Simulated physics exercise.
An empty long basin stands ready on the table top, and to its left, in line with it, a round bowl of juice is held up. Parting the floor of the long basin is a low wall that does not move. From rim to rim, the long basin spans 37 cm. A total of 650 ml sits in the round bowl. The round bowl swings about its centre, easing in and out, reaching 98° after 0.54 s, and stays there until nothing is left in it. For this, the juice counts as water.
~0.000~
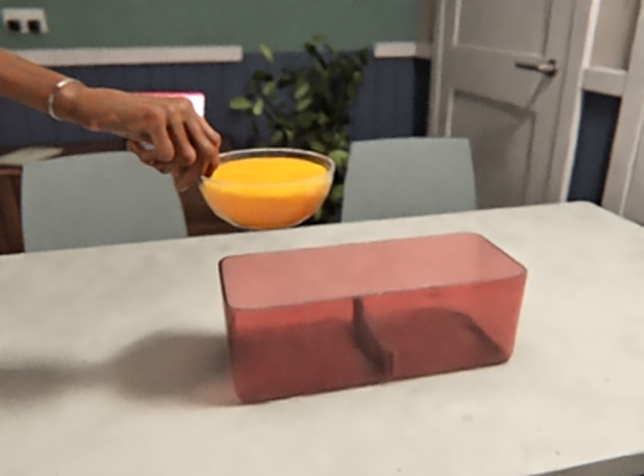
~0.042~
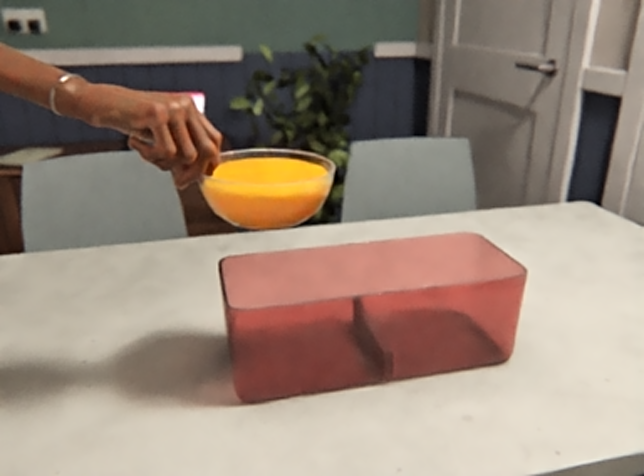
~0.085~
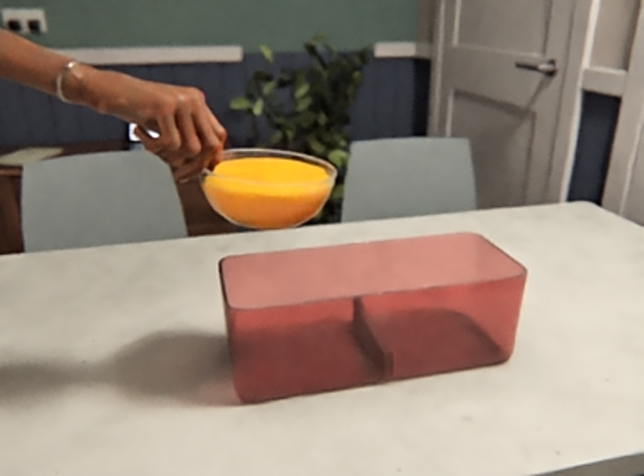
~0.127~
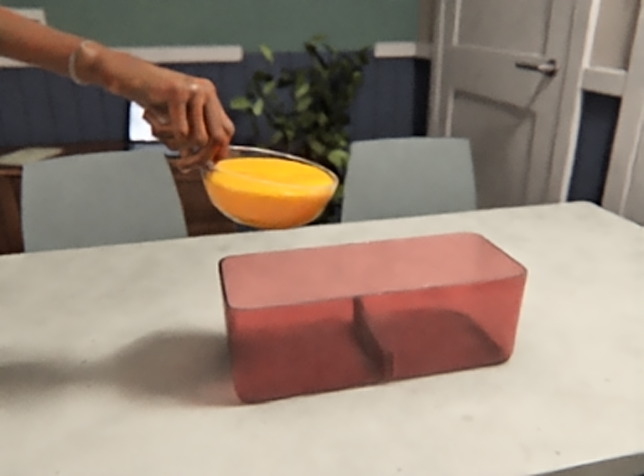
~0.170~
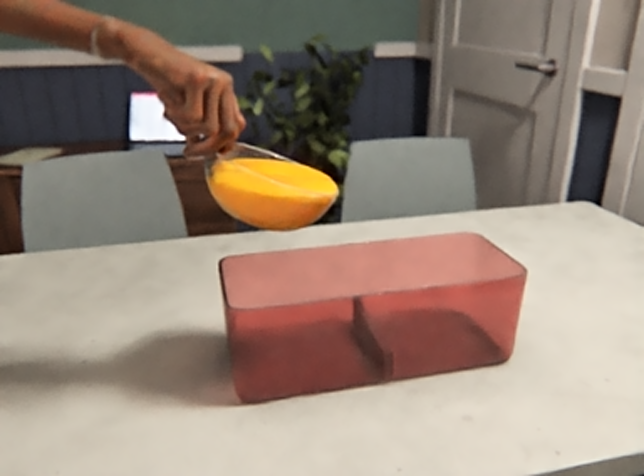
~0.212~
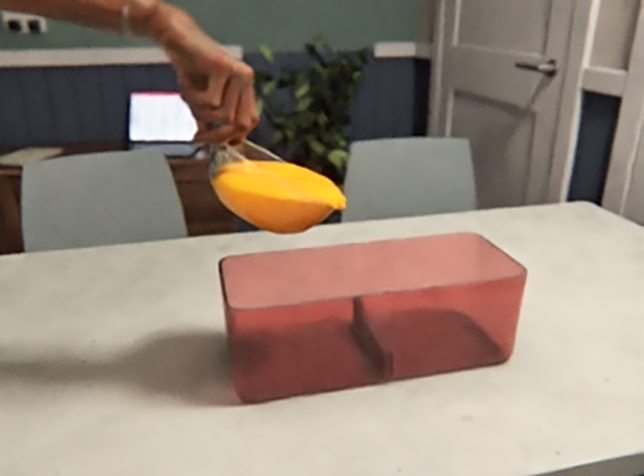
In a room with a dark blue and green wall, a pale door and a leafy plant, a light table is seen from slightly above by a still camera. An empty, see-through red basin with a low dividing wall sits on it, and a hand holds a clear round bowl of orange juice above its left side. The hand slowly, then more quickly, tilts the bowl rightward, the juice shifting toward its lowered right rim.
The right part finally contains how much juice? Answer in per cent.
About 42 in every hundred parts.
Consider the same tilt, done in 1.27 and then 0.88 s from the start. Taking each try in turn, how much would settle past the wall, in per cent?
Respectively about 60 and 55 percent.
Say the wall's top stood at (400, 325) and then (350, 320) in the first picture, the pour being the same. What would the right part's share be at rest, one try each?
The first gives near 30 per cent and the second near 70 per cent.
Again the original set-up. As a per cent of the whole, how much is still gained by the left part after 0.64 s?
I'd say near 1 percent.
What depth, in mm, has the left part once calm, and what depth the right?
I'd say close to 14 mm on the left, close to 12 mm on the right.
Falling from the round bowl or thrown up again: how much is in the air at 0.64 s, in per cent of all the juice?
About 3 per cent.
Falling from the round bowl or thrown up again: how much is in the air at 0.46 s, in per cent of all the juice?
28 %.
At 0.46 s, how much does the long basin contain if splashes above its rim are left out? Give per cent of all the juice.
Near 64 in a hundred.
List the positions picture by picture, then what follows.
It leans 0°; its right rim is at (331, 163); the juice meets the walls at (199, 177) and (327, 168); the long basin's rim runs from (223, 283) to (502, 252); the wall's top is at (371, 325), in the first picture.
It leans 1°; its right rim is at (332, 164); the juice meets the walls at (200, 176) and (327, 169), in the second picture.
It leans 6°; its right rim is at (333, 169); the juice meets the walls at (202, 174) and (328, 171), in the third picture.
It leans 13°; its right rim is at (334, 177); the juice meets the walls at (204, 172) and (331, 175), in the fourth picture.
It leans 22°; its right rim is at (334, 188); the juice meets the walls at (209, 170) and (331, 180); 2 per cent is over the edge, in the fifth picture.
It leans 33°; its right rim is at (333, 200); the juice meets the walls at (213, 172) and (318, 183); 9 per cent is over the edge, in the sixth picture.
Then, 0.46 s in, the tilt is 93° and 8 per cent is still to pour, 35 is left of the wall and 30 right of it.
Then, 0.64 s in, the tilt is 98° and 0 per cent is still to pour, 56 is left of the wall and 41 right of it.
Then, 0.83 s in, the tilt is 98° and 0 per cent is still to pour, 55 is left of the wall and 41 right of it.
Then, 1.04 s in, the tilt is 98° and 0 per cent is still to pour, 56 is left of the wall and 42 right of it.
Finally, 56 per cent lies left of the wall, 42 right of it and 2 outside.
